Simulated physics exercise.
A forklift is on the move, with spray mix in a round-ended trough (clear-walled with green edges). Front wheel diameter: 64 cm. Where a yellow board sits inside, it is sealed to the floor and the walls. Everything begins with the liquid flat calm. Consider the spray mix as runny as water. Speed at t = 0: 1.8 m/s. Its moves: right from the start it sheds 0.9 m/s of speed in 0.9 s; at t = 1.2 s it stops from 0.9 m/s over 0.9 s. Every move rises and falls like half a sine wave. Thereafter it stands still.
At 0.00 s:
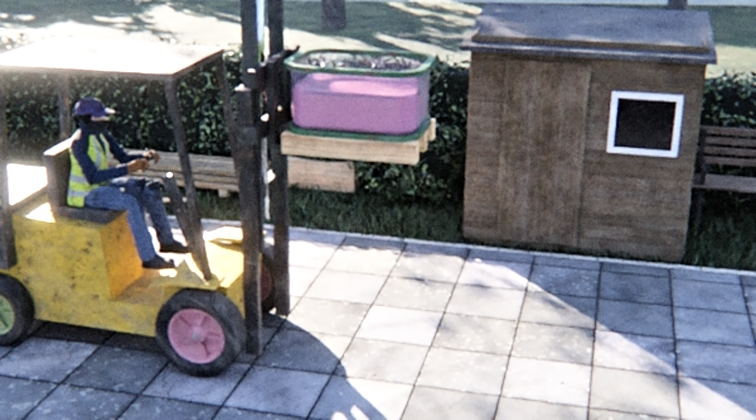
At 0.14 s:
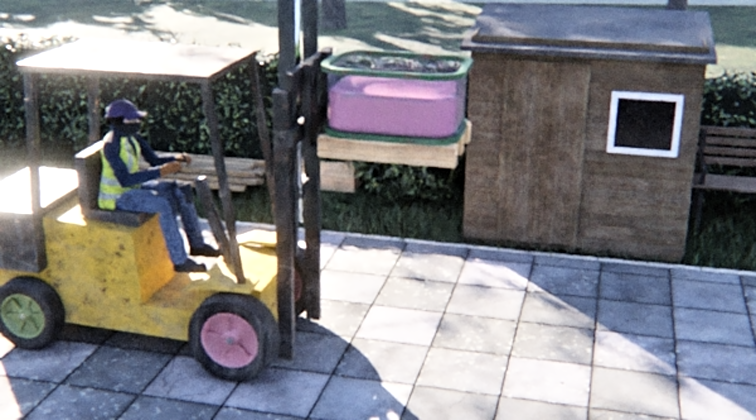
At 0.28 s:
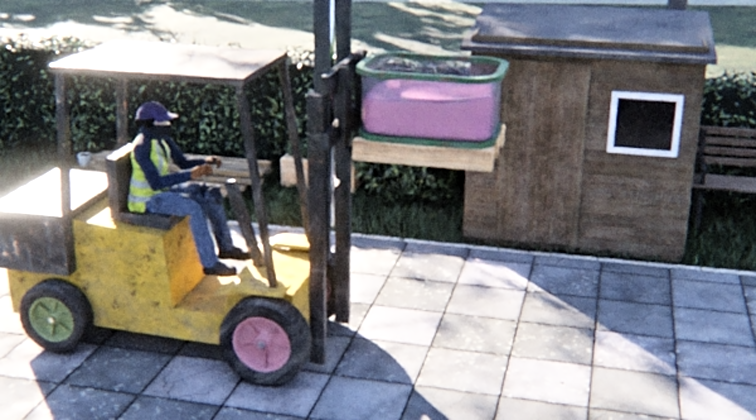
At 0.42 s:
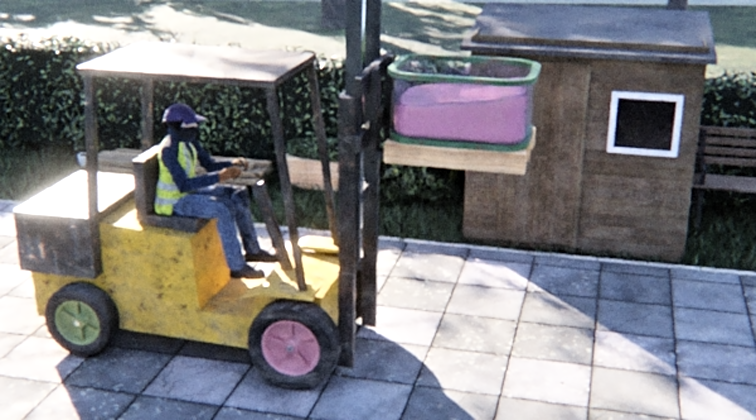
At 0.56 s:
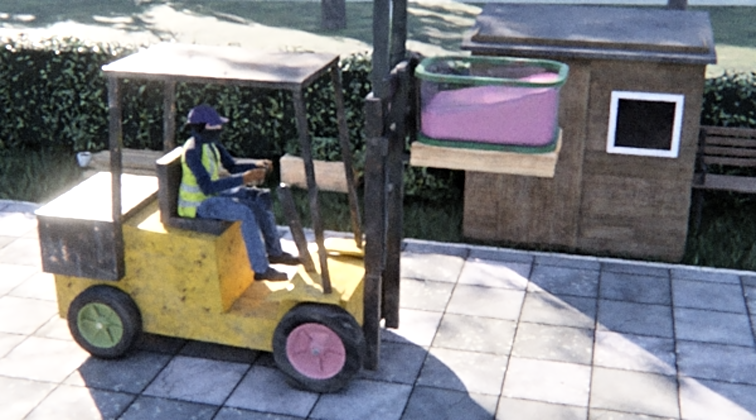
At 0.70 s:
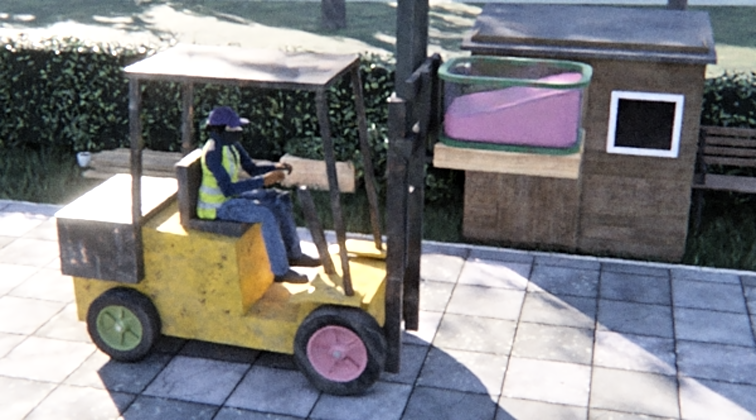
A driver in a yellow vest and purple cap drove a yellow forklift to the right across the paving, carrying a raised clear trough, and the pink liquid inside gradually sloped up towards its right end.
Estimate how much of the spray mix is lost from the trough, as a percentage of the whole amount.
Roughly 3 % of it is lost.
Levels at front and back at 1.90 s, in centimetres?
The front reads 50 cm and the back reads 12 cm.
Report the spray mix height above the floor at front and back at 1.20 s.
Front: 22 cm; back: 36 cm.
Then, 1.20 s in, it stands 36 cm high behind and 21 cm in front; all of it is still inside.
Then, 1.90 s in, it stands 13 cm high behind and 51 cm in front; all of it is still inside.
Then, 2.60 s in, it stands 47 cm high behind and 16 cm in front; 3 per cent has gone over the front.
Then, 5.09 s in, 3 per cent has gone over the front, a little elsewhere, 4 of 130 litres.
